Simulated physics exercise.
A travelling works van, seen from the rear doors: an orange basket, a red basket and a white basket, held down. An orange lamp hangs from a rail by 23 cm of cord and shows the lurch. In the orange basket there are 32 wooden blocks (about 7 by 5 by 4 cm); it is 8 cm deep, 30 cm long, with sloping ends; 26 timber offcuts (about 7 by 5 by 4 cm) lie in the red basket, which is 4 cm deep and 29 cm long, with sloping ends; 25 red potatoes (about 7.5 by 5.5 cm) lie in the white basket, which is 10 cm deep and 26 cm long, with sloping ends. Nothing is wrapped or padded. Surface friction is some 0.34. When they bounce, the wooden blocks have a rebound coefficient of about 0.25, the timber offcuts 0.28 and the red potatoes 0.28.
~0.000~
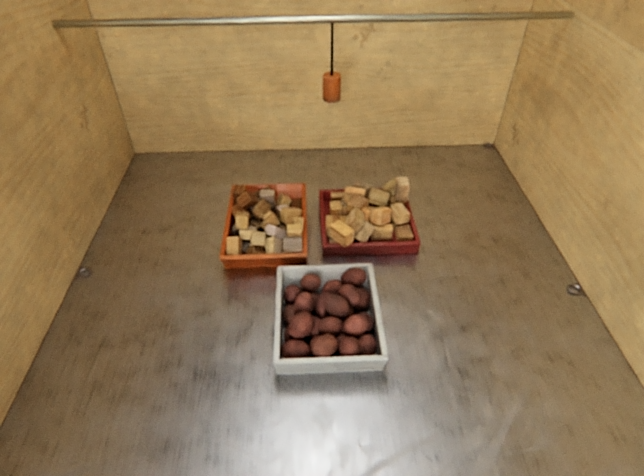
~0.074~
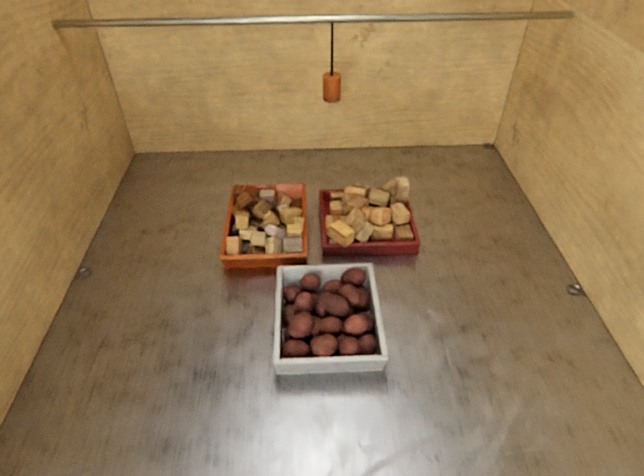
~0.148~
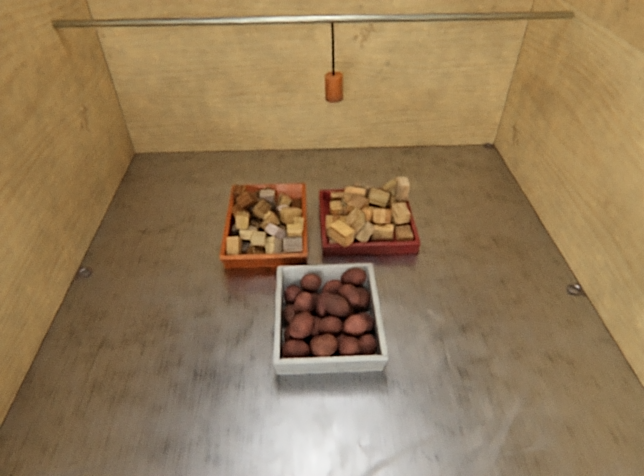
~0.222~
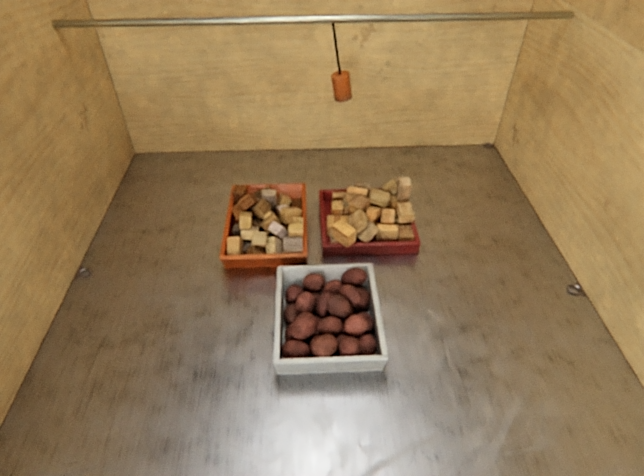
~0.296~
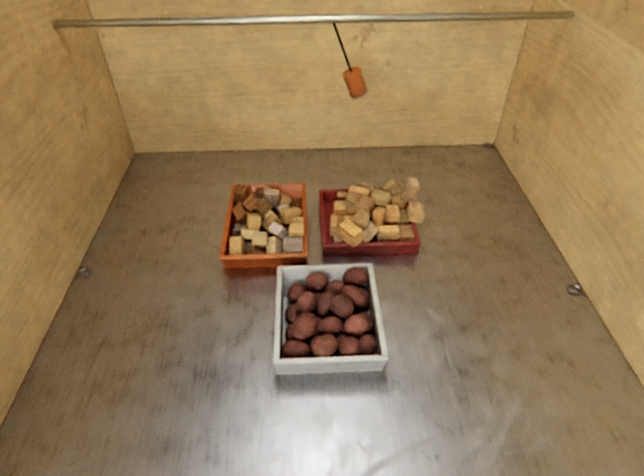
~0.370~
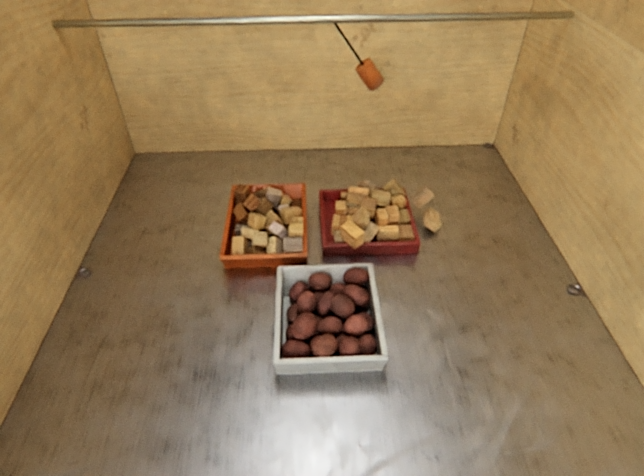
In a van, a hanging orange lamp swings right and wooden pieces leave the red basket.
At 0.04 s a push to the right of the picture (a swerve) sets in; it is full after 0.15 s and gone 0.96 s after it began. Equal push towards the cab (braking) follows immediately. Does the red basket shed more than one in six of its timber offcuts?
Yes, what stays put falls below five sixths.
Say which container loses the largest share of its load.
Red basket.
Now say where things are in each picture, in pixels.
In the first frame (each is followed by its nearest rim corner in this view), red basket, (324, 244); white basket, (276, 359); the lamp leans 0°; none out.
Red basket, (324, 244); the lamp leans 0°, in the second frame.
Red basket, (324, 244); the lamp leans 2°, in the third frame.
Red basket, (324, 244); the lamp leans 9°, in the fourth frame.
Red basket, (324, 244); the lamp leans 21°; 1 out, the lowest offcut at (416, 212), in the fifth frame.
Red basket, (324, 244); white basket, (276, 359); the lamp leans 36°; 2 out, the lowest offcut at (432, 220), in the sixth frame.
After 0.69 s, orange basket 32 in, 0 out, red basket 23 in, 3 out and white basket 25 in, 0 out.
After 1.10 s, orange basket 32 in, 0 out, red basket 22 in, 4 out and white basket 25 in, 0 out.
After 1.67 s, orange basket 31 in, 1 out, red basket 19 in, 7 out and white basket 25 in, 0 out.
Outcome (at 2.40 s), orange basket 31 in, 1 out, red basket 19 in, 7 out and white basket 25 in, 0 out. Asked share, 7 of 26, 27 per cent.
